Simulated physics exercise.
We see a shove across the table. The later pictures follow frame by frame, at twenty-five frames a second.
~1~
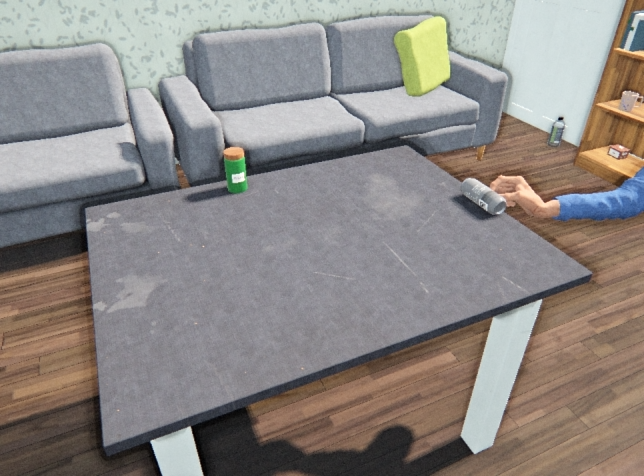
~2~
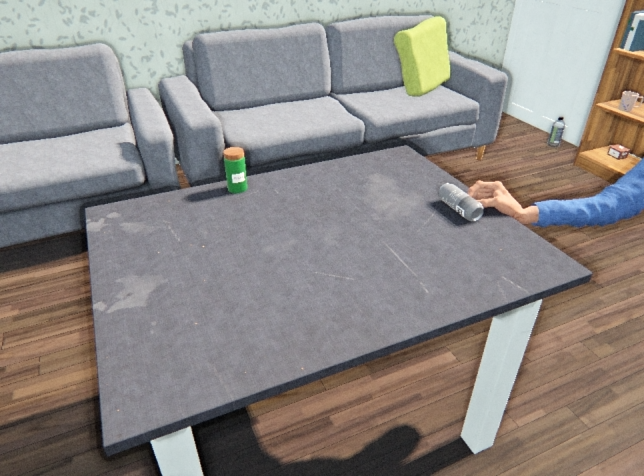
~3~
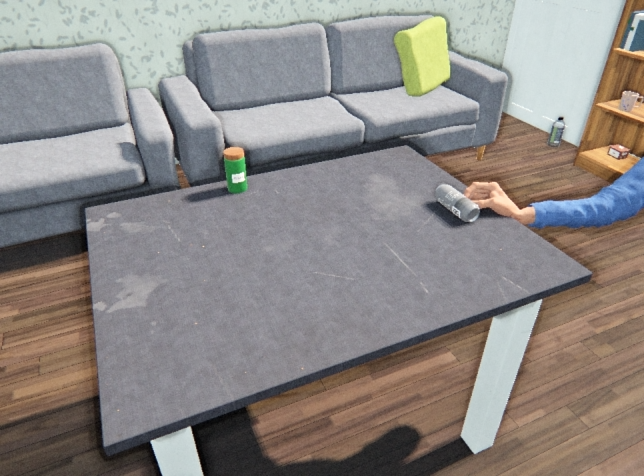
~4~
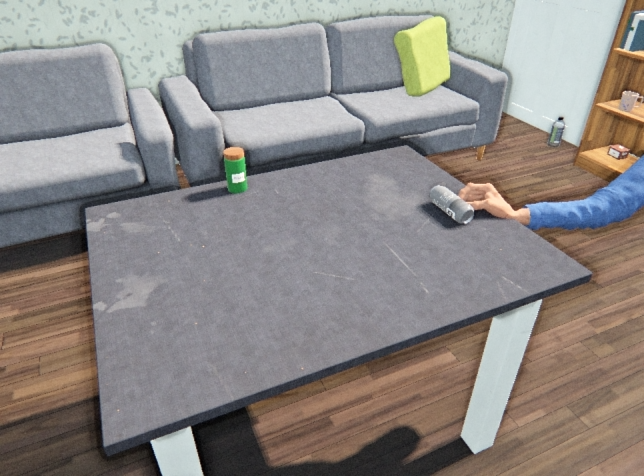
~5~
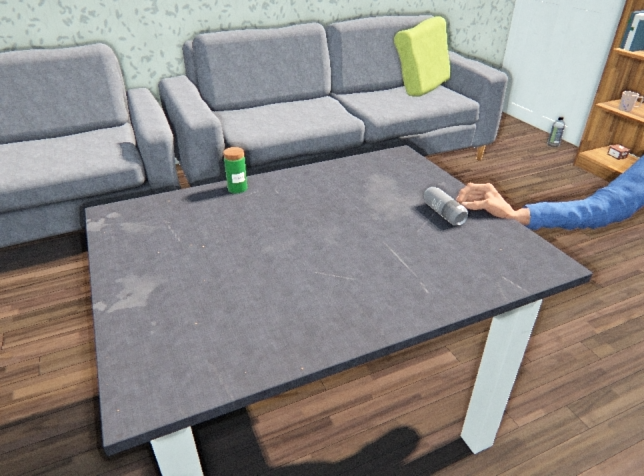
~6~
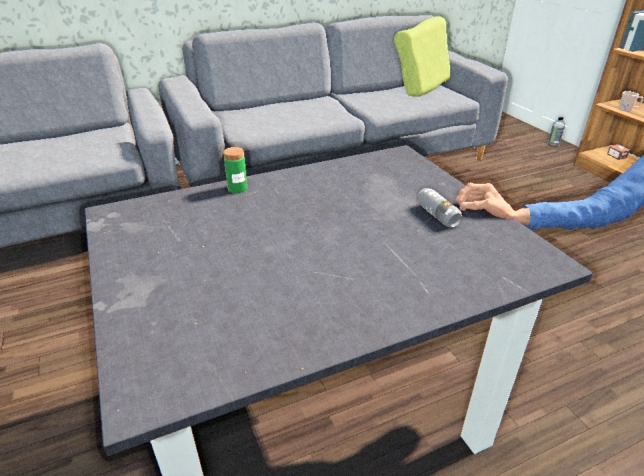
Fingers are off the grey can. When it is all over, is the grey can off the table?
The grey can is still on the table.
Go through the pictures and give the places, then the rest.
Under the hand; grey can (483, 196), in the first frame.
Under the hand; grey can (460, 202), in the second frame.
Under the hand; grey can (457, 203), in the third frame.
Grey can (451, 204), in the fourth frame.
Grey can (445, 206) displaced a little, in the fifth frame.
Grey can (439, 208) displaced about its own width, in the sixth frame.
Then, 0.30 s past the last view, grey can displaced well along near (395, 219).
Then, 0.70 s past the last view, grey can displaced well along near (343, 232).
Then, 1.30 s past the last view, grey can displaced well along near (285, 247).
Finally, moved from the start, grey can. Final places as the last picture's camera would see them, grey can near (256, 254).
